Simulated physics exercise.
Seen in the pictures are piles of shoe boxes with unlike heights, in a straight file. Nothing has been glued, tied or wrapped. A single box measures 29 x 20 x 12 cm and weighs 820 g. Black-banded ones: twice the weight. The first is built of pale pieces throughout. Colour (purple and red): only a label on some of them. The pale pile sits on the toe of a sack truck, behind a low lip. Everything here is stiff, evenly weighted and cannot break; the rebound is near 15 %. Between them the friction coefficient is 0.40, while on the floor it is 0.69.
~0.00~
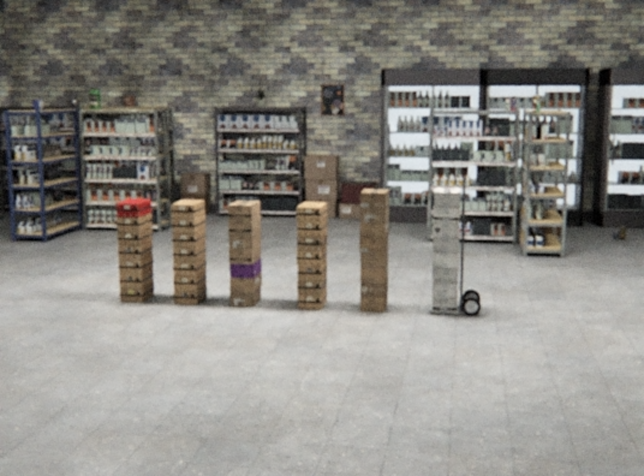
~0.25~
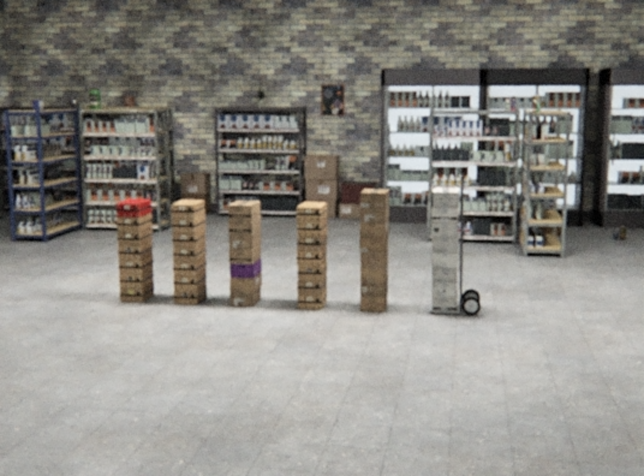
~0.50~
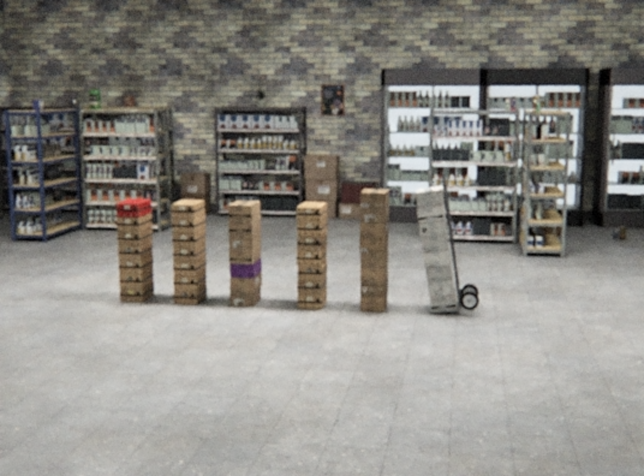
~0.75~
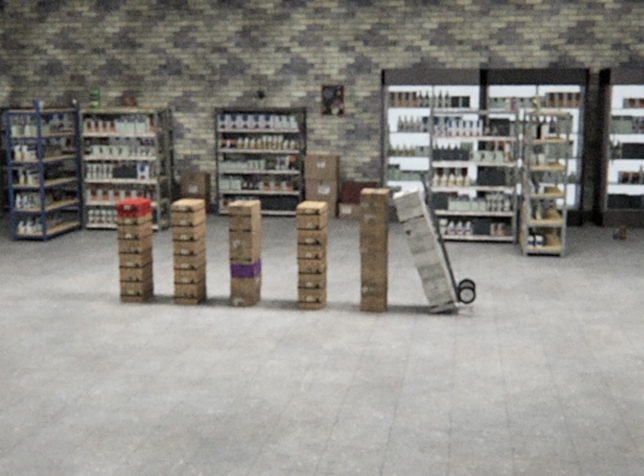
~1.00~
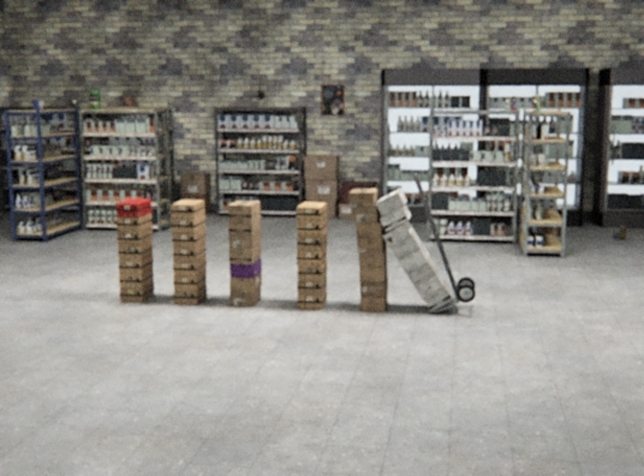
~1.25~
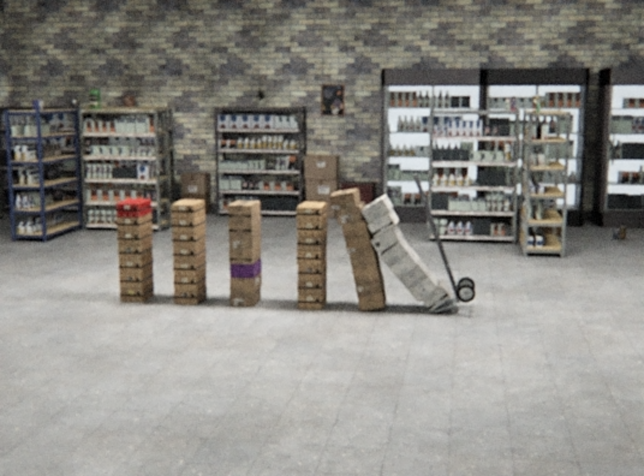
A hand truck tilts left, leaning its pale stack into the nearest brown stack, which tilts too.
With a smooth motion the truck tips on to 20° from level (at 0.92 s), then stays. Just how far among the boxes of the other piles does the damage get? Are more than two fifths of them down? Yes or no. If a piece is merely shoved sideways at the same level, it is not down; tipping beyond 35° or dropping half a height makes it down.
Yes.
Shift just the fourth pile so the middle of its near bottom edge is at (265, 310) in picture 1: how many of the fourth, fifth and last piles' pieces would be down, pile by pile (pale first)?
Per pile - fourth: 7, fifth: 7, last: 7.
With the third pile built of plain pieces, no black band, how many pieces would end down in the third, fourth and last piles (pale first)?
Then the third pile would have 6 down, the fourth 6, and the last 7.
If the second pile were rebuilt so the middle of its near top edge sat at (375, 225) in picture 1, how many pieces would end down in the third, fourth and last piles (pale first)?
Counts down - third: 7; fourth: 7; last: 7.
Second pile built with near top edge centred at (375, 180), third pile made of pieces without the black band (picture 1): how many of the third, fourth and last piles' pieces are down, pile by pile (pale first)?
In that case third 6, fourth 6, last 7.
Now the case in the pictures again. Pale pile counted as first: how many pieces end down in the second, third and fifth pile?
Counting pieces, the second pile has 7, the third 7 and the fifth 6.
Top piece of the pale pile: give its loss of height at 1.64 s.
Some 25 centimetres.
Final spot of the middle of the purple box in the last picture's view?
About pixel (210, 281).
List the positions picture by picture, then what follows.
In the first frame (places mark the middle of the side facing us), truck frame (464, 206) 0° forward; purple box (241, 271); red box (127, 210); the rest undisturbed.
Truck frame (462, 206) 1° forward; purple box (241, 271), in the second frame.
Truck frame (446, 203) 9° forward, top of the pale pile leaning 9°; red box (127, 210); the rest undisturbed, in the third frame.
Truck frame (429, 202) 18° forward, top of the pale pile leaning 19°; red box (127, 210); the rest undisturbed, in the fourth frame.
Truck frame (424, 202) 20° forward, top of the pale pile leaning 28°; purple box (241, 271); 5 disturbed, none down, in the fifth frame.
Truck frame (424, 202) 20° forward, top of the pale pile leaning 32°; purple box (241, 271); red box (127, 210); steepest lean 11°, the box at (343, 202); 8 disturbed, none down, in the sixth frame.
After 1.64 s, 8 of the pale pile down; 1 of the 36 other boxes down.
After 2.26 s, 7 of the pale pile down; 14 of the 36 other boxes down; purple box leaning 14°.
After 3.40 s, 7 of the pale pile down; 33 of the 36 other boxes down; purple box leaning 52°, 12 cm lower; red box leaning 45°, 22 cm lower.
At rest (4.5 s), 7 of the pale pile down; 33 of the 36 other boxes down; red box upside down; purple box leaning 53°, 13 cm lower. That is 92 per cent. As the last picture would show them, middles, purple box near (210, 281).
